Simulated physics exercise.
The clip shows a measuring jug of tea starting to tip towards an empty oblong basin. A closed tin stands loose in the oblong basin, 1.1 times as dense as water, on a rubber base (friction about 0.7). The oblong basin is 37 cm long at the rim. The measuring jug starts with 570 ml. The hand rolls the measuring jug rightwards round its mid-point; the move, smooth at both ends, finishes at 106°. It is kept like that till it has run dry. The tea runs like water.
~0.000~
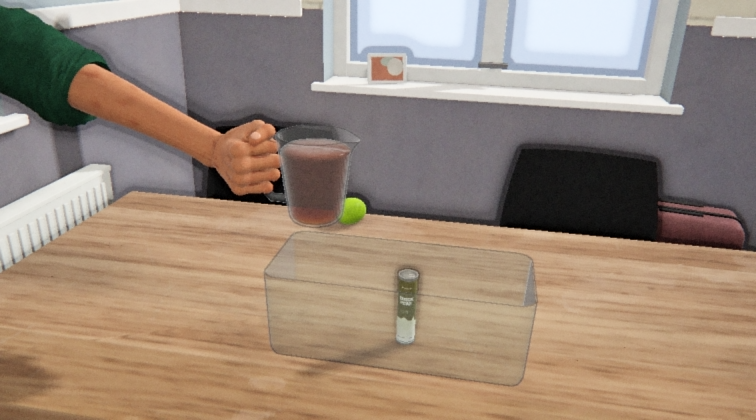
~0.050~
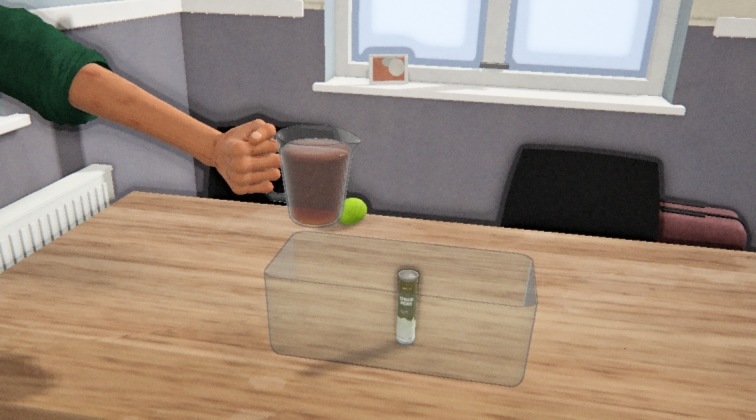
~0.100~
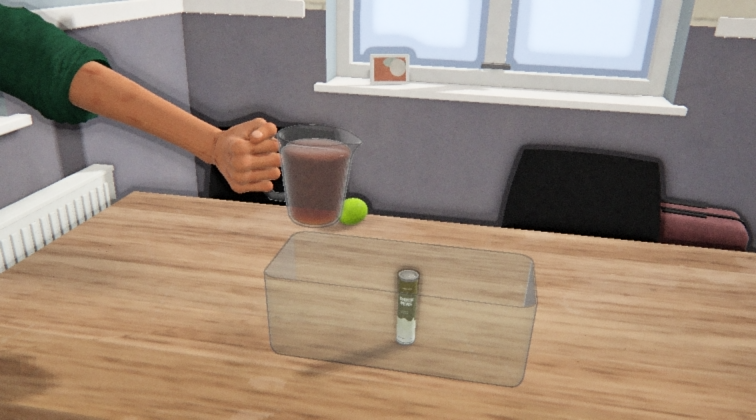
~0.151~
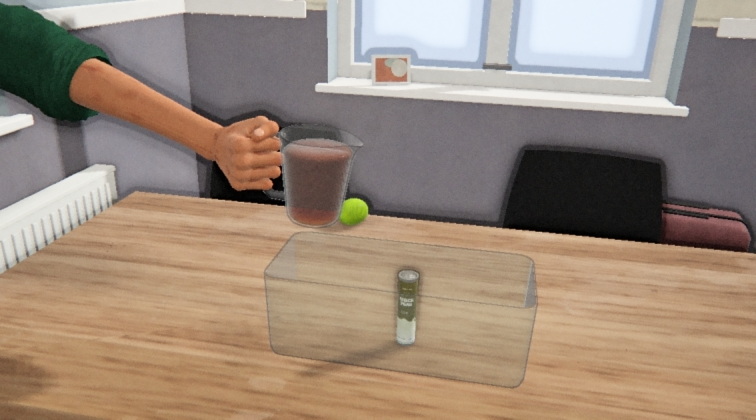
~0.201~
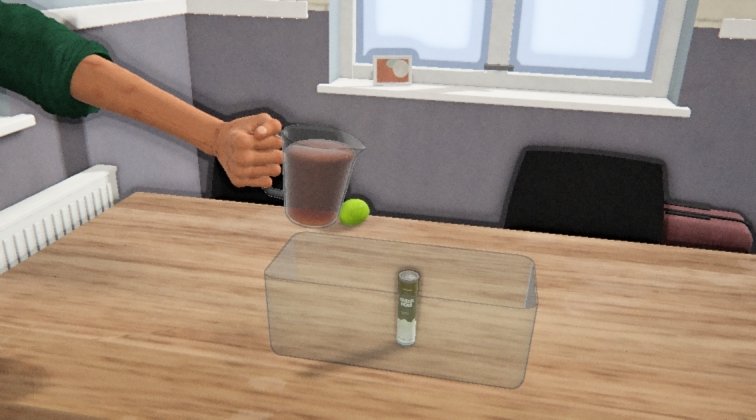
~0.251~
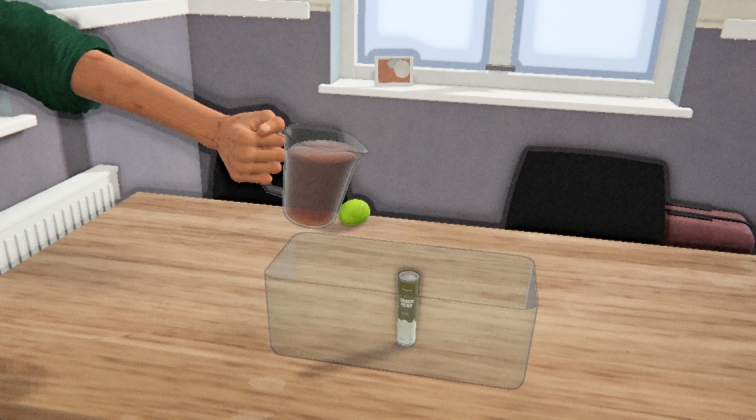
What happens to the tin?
It topples.
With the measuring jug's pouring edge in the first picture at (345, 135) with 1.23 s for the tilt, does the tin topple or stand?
Then it goes over.
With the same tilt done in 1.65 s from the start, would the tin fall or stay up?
Then it topples.
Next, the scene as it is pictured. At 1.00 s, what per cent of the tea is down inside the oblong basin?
Some 60 per cent.
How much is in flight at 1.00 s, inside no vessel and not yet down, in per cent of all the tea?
About 16 per cent.
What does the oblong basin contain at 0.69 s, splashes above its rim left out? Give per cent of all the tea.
Some 5 per cent.
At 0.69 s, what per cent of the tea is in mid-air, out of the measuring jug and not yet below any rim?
Some 16 per cent.
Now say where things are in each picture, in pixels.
In the first picture, it leans 0°; its right rim is at (361, 140); the tea meets the walls at (283, 144) and (351, 149); the oblong basin's rim runs from (279, 252) to (534, 281); the tin's top is at (408, 278).
In the second picture, it leans 0°; its right rim is at (362, 140); the tea meets the walls at (284, 144) and (351, 150).
In the third picture, it leans 2°; its right rim is at (363, 141); the tea meets the walls at (285, 144) and (351, 151).
In the fourth picture, it leans 4°; its right rim is at (364, 144); the tea meets the walls at (286, 145) and (354, 152).
In the fifth picture, it leans 7°; its right rim is at (366, 147); the tea meets the walls at (288, 145) and (356, 152).
In the sixth picture, it leans 11°; its right rim is at (369, 151); the tea meets the walls at (290, 146) and (359, 153).
Then, 0.69 s in, the tilt is 65° and 79 per cent is still to pour; the tin stands where it began.
Then, 1.00 s in, the tilt is 99° and 24 per cent is still to pour; the tin stands where it began.
Then, 1.34 s in, the tilt is 106° and 1 per cent is still to pour; the tin lies on its side.
Then, 1.70 s in, the tilt is 106° and 0 per cent is still to pour; the tin lies on its side.
Finally, the tin lies on its side.
